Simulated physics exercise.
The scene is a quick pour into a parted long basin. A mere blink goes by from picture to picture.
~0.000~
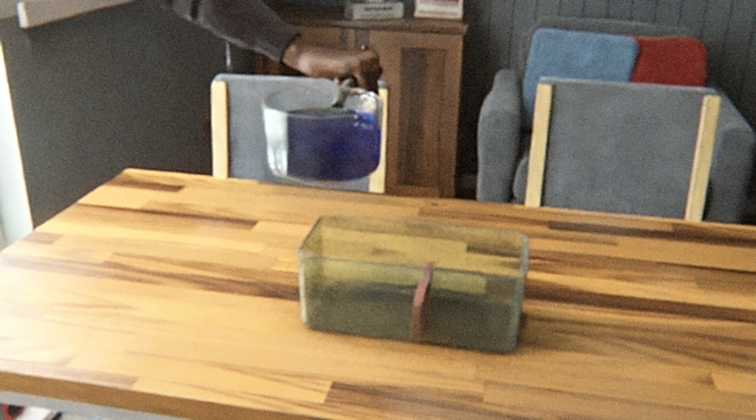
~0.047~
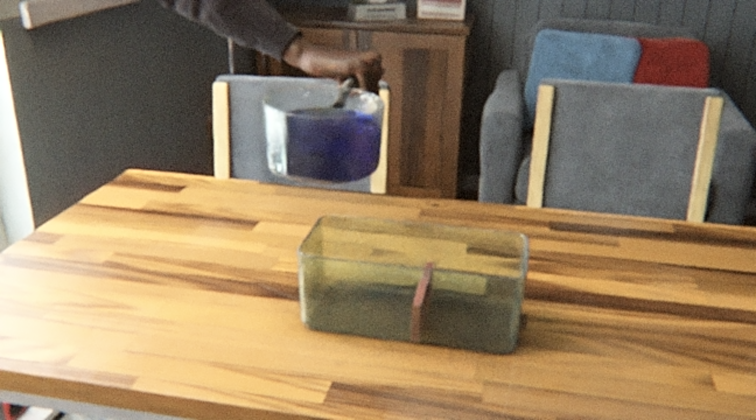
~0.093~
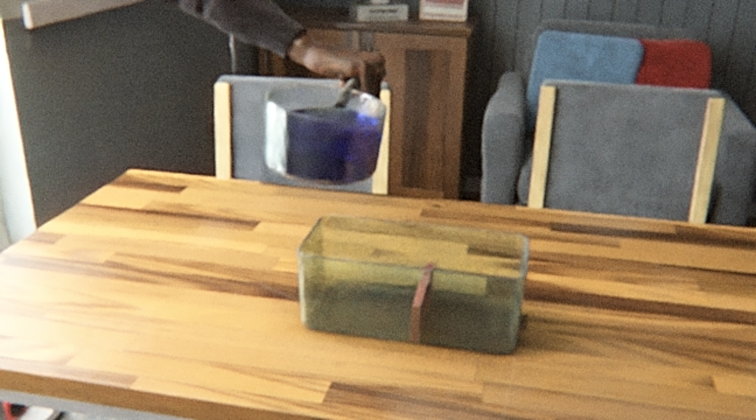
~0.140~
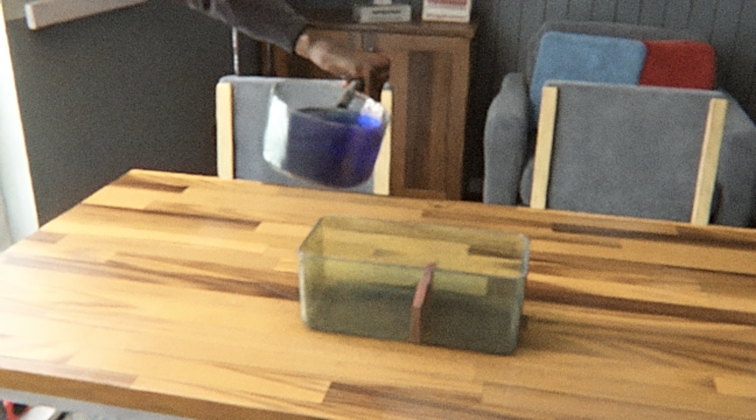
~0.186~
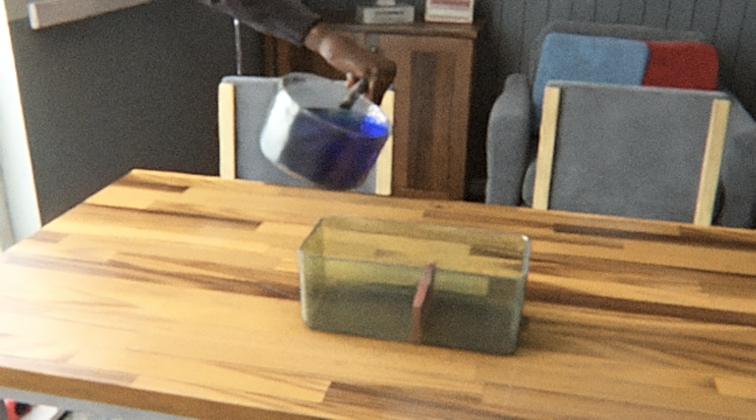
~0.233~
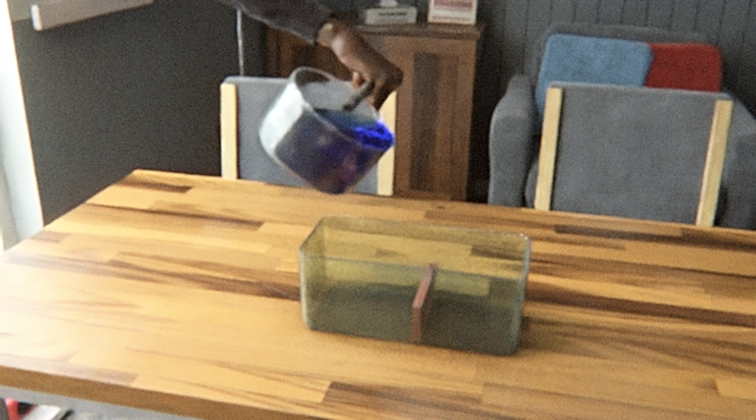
A hand tilting a clear pot of blue liquid steadily to the right above a divided glass basin on a wooden table.
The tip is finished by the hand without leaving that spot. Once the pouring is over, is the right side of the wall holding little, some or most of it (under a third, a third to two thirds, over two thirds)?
It holds little.
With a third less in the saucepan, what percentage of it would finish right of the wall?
That share would be some 10 parts in a hundred.
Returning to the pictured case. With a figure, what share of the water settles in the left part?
Roughly 65 percent of it.
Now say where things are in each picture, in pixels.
The first frame shows tilt 0°; pouring edge (382, 107); surface from (270, 118) to (380, 126); the long basin's rim runs from (309, 234) to (527, 257); the wall's top is at (424, 283).
The second frame shows tilt 2°; pouring edge (382, 109); surface from (271, 117) to (380, 126).
The third frame shows tilt 7°; pouring edge (385, 114); surface from (272, 116) to (381, 128).
The fourth frame shows tilt 14°; pouring edge (388, 123); surface from (273, 116) to (384, 129).
The fifth frame shows tilt 25°; pouring edge (390, 134); surface from (272, 115) to (388, 132).
The sixth frame shows tilt 37°; pouring edge (389, 148); surface from (269, 113) to (390, 139); 1 per cent is over the edge.
A moment on, the saucepan is tipped right over and 27 per cent is still to pour, 18 is left of the wall and 12 right of it.
Next, the saucepan is tipped right over and 4 per cent is still to pour, 65 is left of the wall and 19 right of it.
Then the saucepan is tipped right over and 0 per cent is still to pour, 55 is left of the wall and 23 right of it.
Later the saucepan is tipped right over and 0 per cent is still to pour, 65 is left of the wall and 24 right of it.
Finally, 65 per cent lies left of the wall, 24 right of it and 11 outside.
